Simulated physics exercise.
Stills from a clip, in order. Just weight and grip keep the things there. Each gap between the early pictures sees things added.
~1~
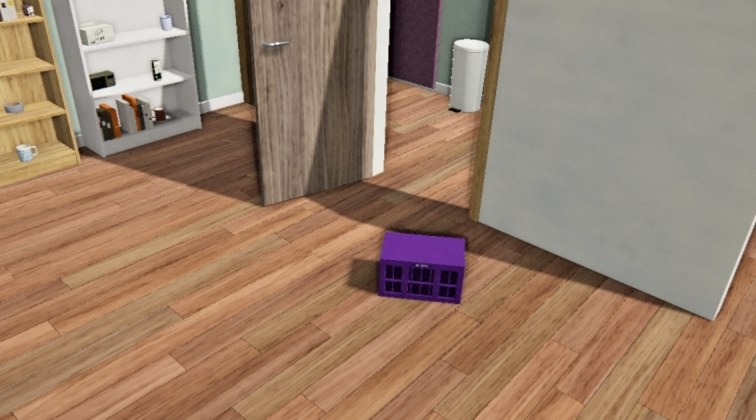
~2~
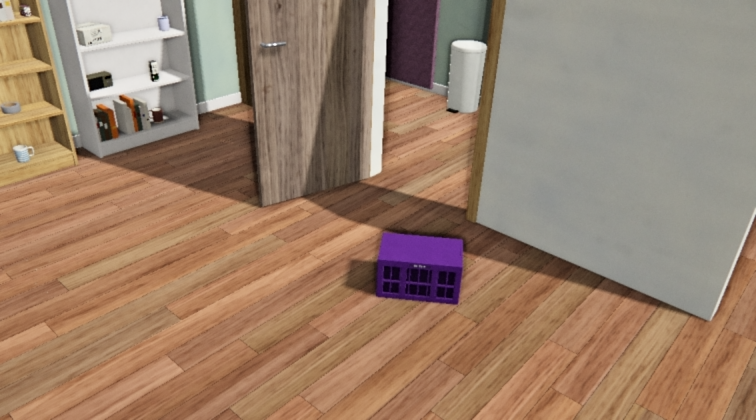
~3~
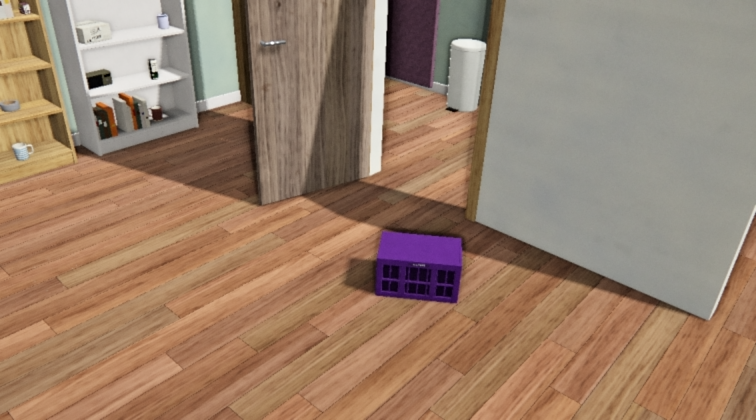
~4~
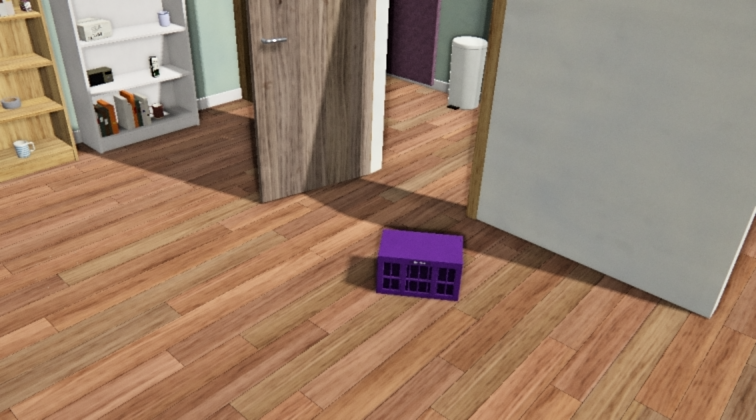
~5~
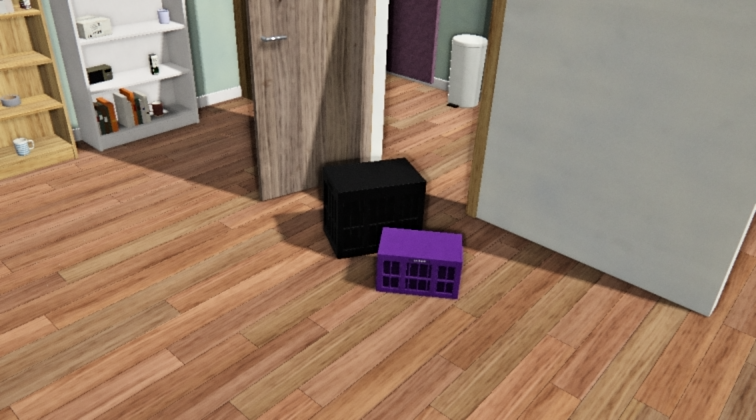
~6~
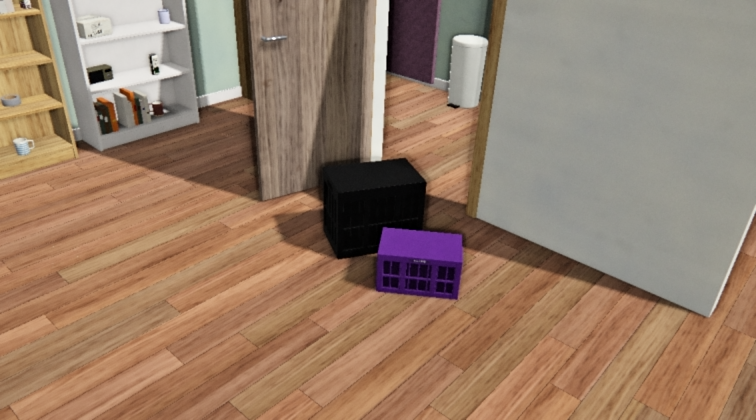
At first, a purple crate sits alone on the wooden floor in front of a wide-open door, with shelves standing to the left. Nothing moves for a while, then a larger black chest appears just behind the crate, and both stay still beside the motionless door.
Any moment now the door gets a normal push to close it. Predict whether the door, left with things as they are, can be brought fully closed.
My prediction is that the door will be halted.
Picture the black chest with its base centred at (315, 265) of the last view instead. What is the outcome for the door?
Next, the door completes its arc.
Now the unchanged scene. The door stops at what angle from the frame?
Around 50 degrees.
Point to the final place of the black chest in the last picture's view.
Near pixel (384, 214).
Then, 0.50 s after the last picture, open by 93°.
Then, 0.90 s after the last picture, open by 71°.
Then, 1.10 s after the last picture, open by 61°; black chest slid a little near (376, 210).
Then, 1.30 s after the last picture, open by 55°; black chest slid a little near (381, 212).
At rest, open by 52°; both in place. Seen from the same camera at the end, black chest near (384, 214).
